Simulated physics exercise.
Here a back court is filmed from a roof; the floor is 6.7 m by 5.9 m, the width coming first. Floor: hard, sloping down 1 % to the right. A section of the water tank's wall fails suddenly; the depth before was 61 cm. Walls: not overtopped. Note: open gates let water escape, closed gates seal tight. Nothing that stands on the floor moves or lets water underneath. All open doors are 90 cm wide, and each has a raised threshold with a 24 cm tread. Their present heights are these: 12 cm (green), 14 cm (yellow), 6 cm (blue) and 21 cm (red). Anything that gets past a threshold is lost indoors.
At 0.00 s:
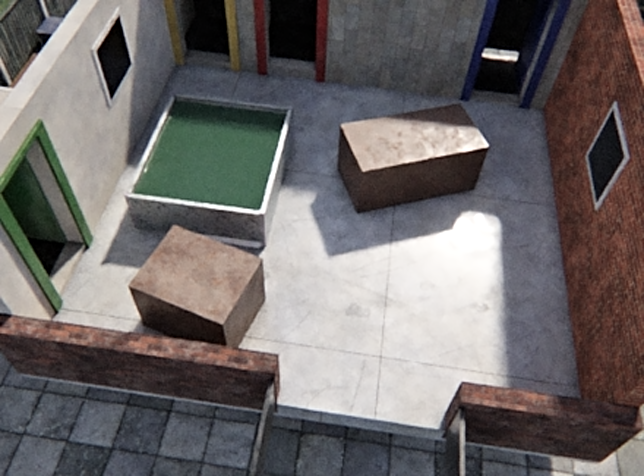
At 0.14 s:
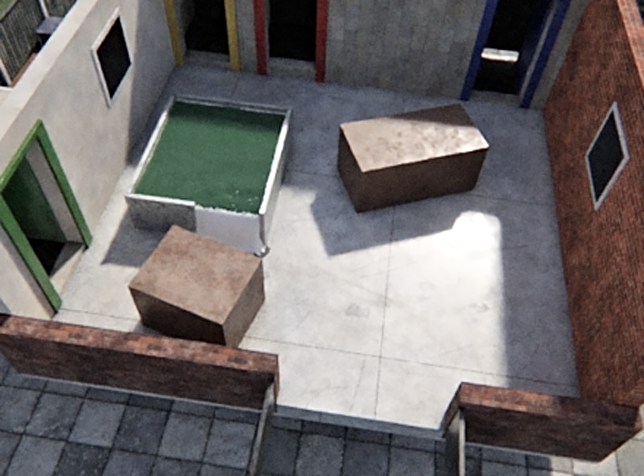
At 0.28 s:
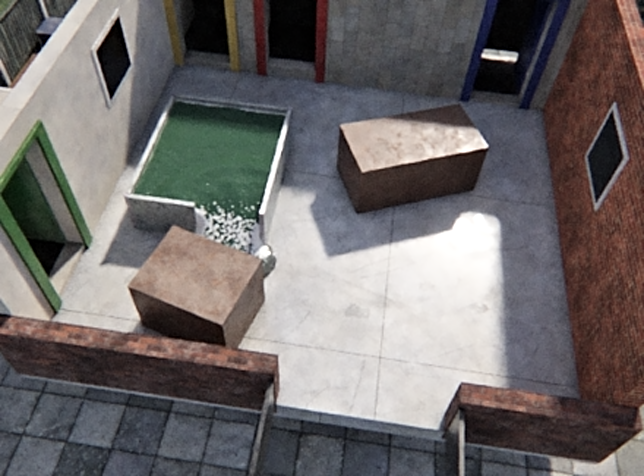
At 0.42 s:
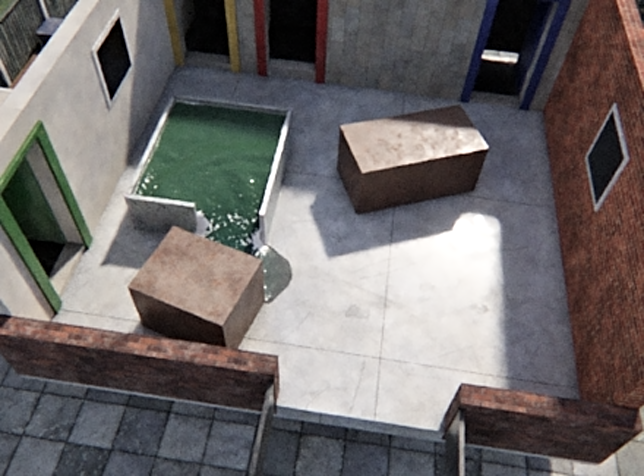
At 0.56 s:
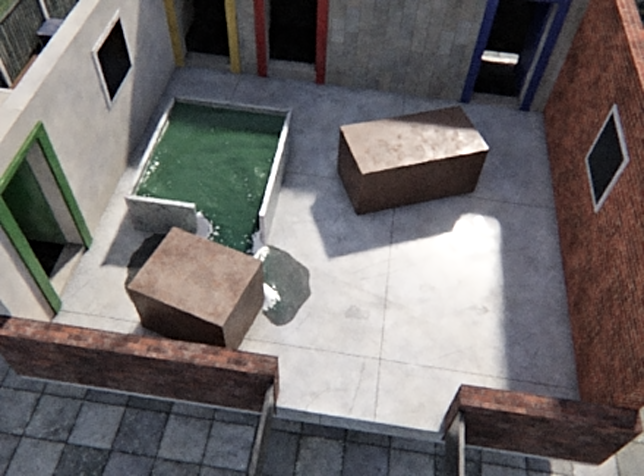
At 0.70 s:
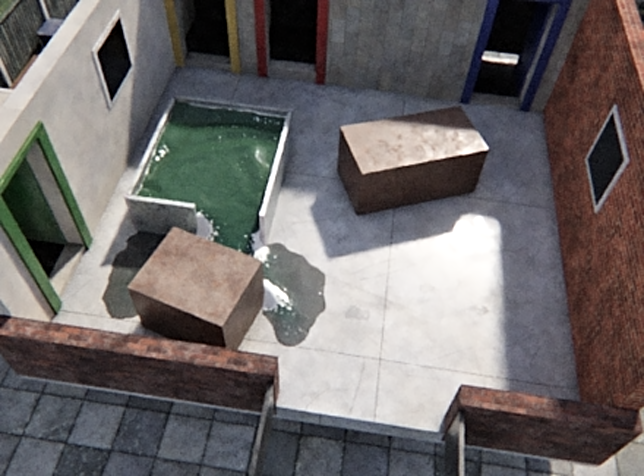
A walled back court with a pale concrete floor is seen from a roof, looking down. A pale-walled tank of green water stands at left, with two brown blocks nearby, a green doorway at left, yellow, red and blue ones behind, and brick walls at right and front. A section of the tank's near wall gives way, and water pours out foaming, spreading around the nearer block in dark patches, while the camera stays still.
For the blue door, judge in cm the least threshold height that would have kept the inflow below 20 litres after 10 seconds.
A threshold of about 6.5 cm.
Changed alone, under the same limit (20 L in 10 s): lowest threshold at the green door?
The green door needs around 13.0 cm.
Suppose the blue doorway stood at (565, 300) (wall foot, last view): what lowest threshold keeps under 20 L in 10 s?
It needs about 10.5 cm.
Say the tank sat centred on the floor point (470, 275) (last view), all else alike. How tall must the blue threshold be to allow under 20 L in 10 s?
13.0 cm, give or take.
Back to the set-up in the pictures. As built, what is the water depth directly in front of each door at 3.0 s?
Green door 15 cm, yellow door 0 cm, blue door 0 cm, red door 0 cm.
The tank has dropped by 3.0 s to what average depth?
Average depth: Approx. 31 cm.
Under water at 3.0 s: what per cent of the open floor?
Around 55 per cent of the floor.
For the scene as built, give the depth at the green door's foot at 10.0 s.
5.5 cm.
After 1.4 s water covers 20 % of the floor, deepest (50 cm) near (211, 275); it has not reached the blue door.
After 3.0 s water covers 55 % of the floor, deepest (30 cm) near (211, 275); it has not reached the blue door.
After 10.0 s water covers 90 % of the floor, deepest (12 cm) near (544, 130); 10 cm at the blue door, 29 litres in over its 6 cm threshold.
At the blue door as built, the water arrived by 5.0 s and peaked near 10 cm at 7.4 s.
Run again over the same 10 s with other heights there, 36 litres in over 5.5 cm, 12 litres over 7.5 cm. The limit of 20 litres is kept from about 6.5 cm up.
